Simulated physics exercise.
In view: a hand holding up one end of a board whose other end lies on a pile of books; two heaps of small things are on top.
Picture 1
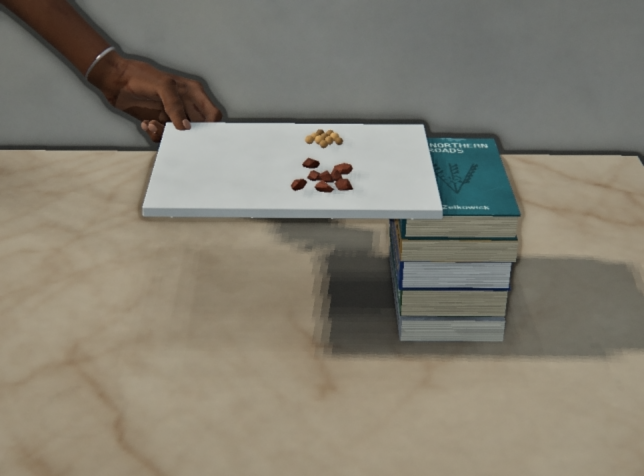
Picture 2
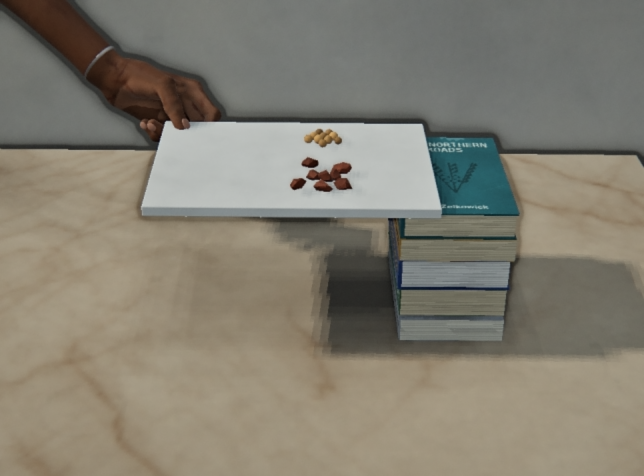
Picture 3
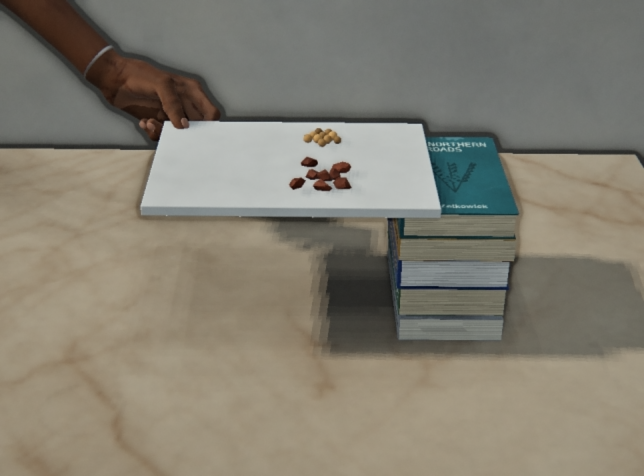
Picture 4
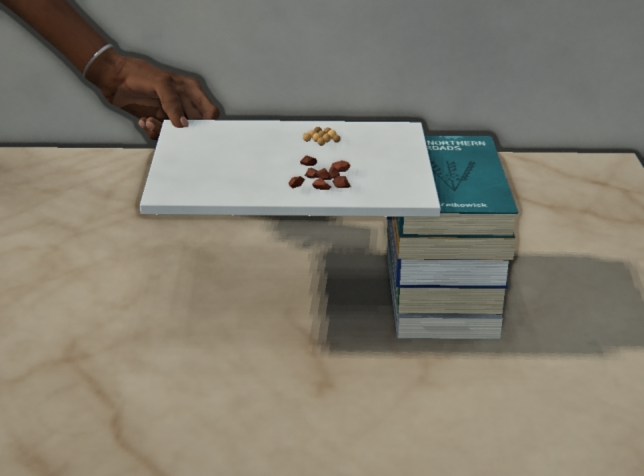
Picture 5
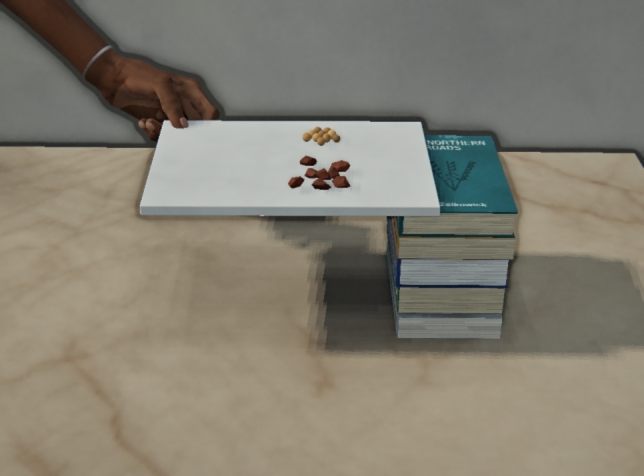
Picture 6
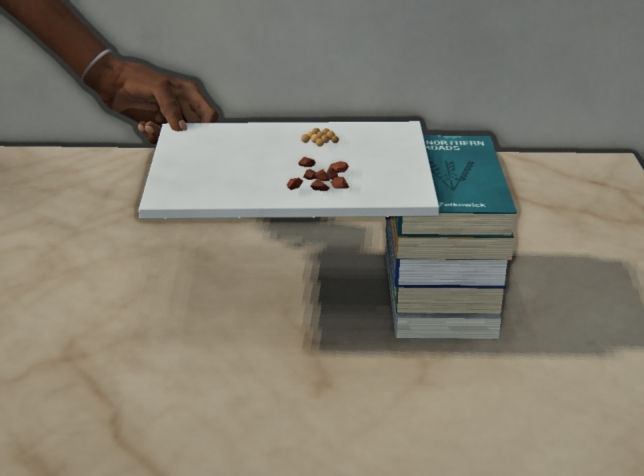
A hand holding one end of a white board nearly still beside a stack of books, with small reddish and yellowish pieces resting on top.
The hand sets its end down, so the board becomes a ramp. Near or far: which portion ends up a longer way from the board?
The longer run belongs to the far portion.
Then, 0.62 s after the last picture, board sloping at 21°; near portion all still on the board; far portion all still on the board.
Then, 1.16 s after the last picture, board sloping at 36°; near portion all still on the board; far portion mostly up to a board's length out.
Then, 1.63 s after the last picture, board resting at 37°; near portion mostly at the foot of the board; far portion mostly one to two board lengths out.
By the end, board resting at 37°; near portion mostly at the foot of the board; far portion mostly more than two board lengths out, about half gone off the table; the far portion has gone farther.
